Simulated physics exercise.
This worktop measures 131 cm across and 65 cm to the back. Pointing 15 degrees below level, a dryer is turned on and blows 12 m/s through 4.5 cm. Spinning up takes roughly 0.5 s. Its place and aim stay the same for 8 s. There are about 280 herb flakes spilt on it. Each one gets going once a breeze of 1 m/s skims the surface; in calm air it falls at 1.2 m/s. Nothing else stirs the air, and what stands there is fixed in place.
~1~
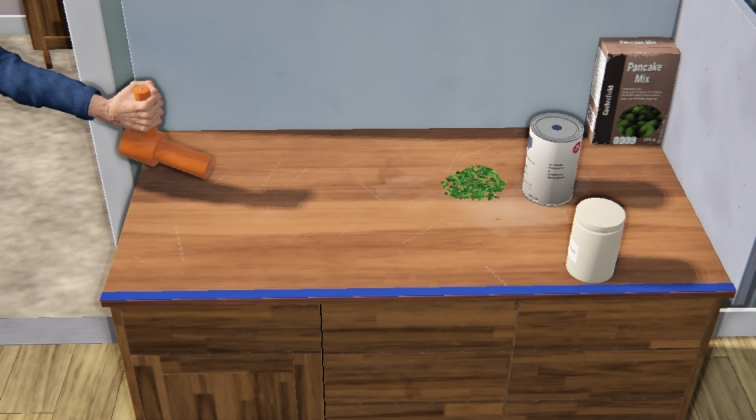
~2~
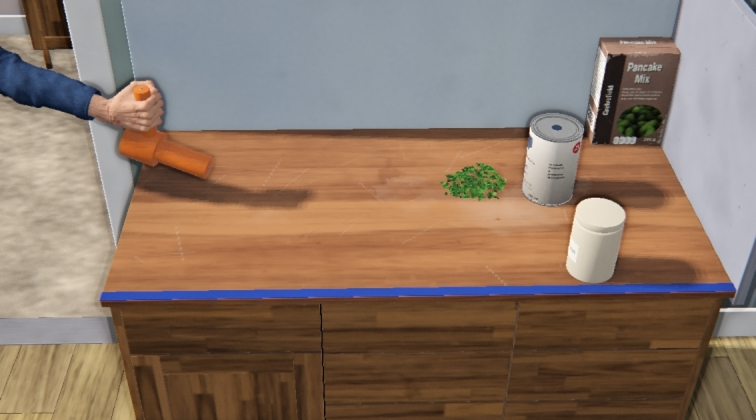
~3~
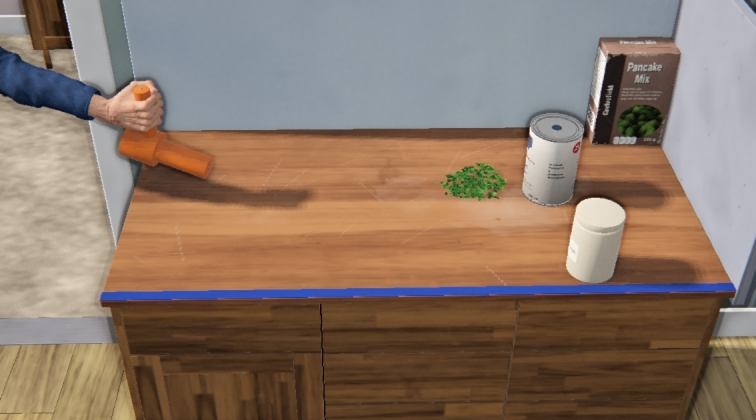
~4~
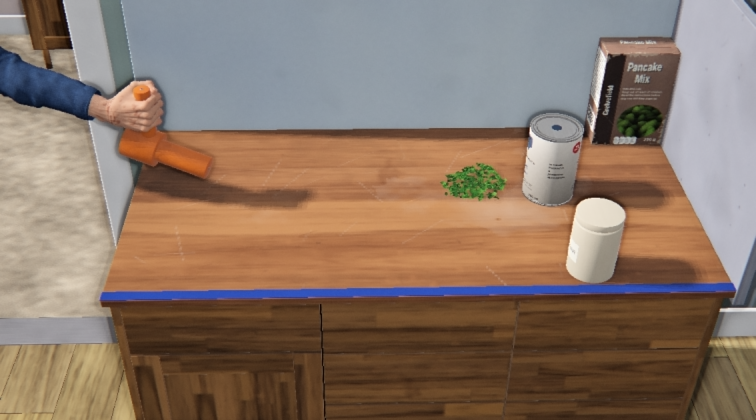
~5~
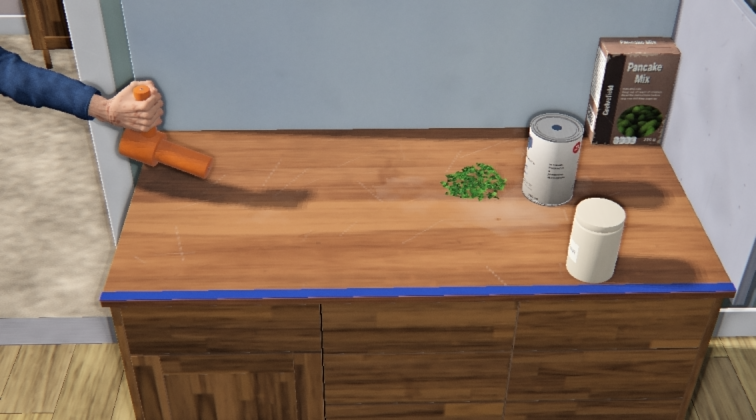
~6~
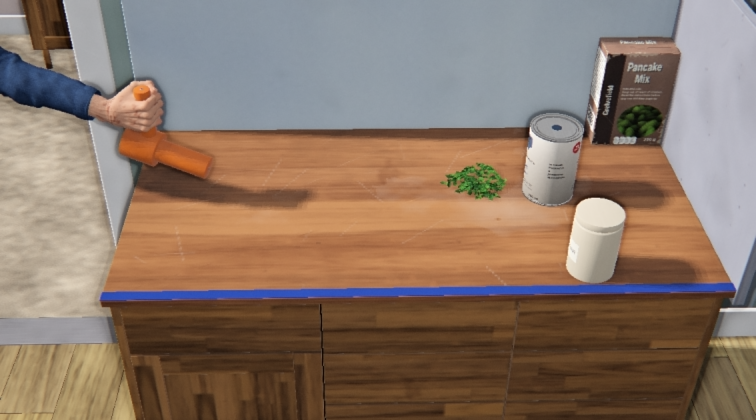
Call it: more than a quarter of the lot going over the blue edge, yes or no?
Call: No.
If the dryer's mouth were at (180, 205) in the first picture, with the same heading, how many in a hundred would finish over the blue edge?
0 per cent.
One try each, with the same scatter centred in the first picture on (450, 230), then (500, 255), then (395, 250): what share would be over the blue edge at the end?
Results, one try each: 70 %, 100 %, 100 %.
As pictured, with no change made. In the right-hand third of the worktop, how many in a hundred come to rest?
It comes out near 100 in a hundred.
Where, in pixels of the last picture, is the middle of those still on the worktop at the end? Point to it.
Centre: Roughly (590, 144).
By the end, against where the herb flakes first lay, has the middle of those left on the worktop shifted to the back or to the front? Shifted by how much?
Shift: Towards the far edge, some 15 cm.
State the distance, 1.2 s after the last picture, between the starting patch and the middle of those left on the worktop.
Roughly 35 cm.
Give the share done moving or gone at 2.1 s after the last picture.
Estimated share: Close to 40 per cent.
Then, 1.2 s after the last picture, 65 % are on the move or not yet settled, 0 % are over the blue edge; the middle of those still in play is near (591, 144).
Then, 2.1 s after the last picture, 57 % are on the move or not yet settled, 0 % are over the blue edge; the middle of those still in play is near (591, 143).
Then, 4.0 s after the last picture, 49 % are on the move or not yet settled, 0 % are over the blue edge; the middle of those still in play is near (591, 144).
Then, 7.6 s after the last picture, at the end, 1 % are over the blue edge; the middle of those still in play is near (590, 144).
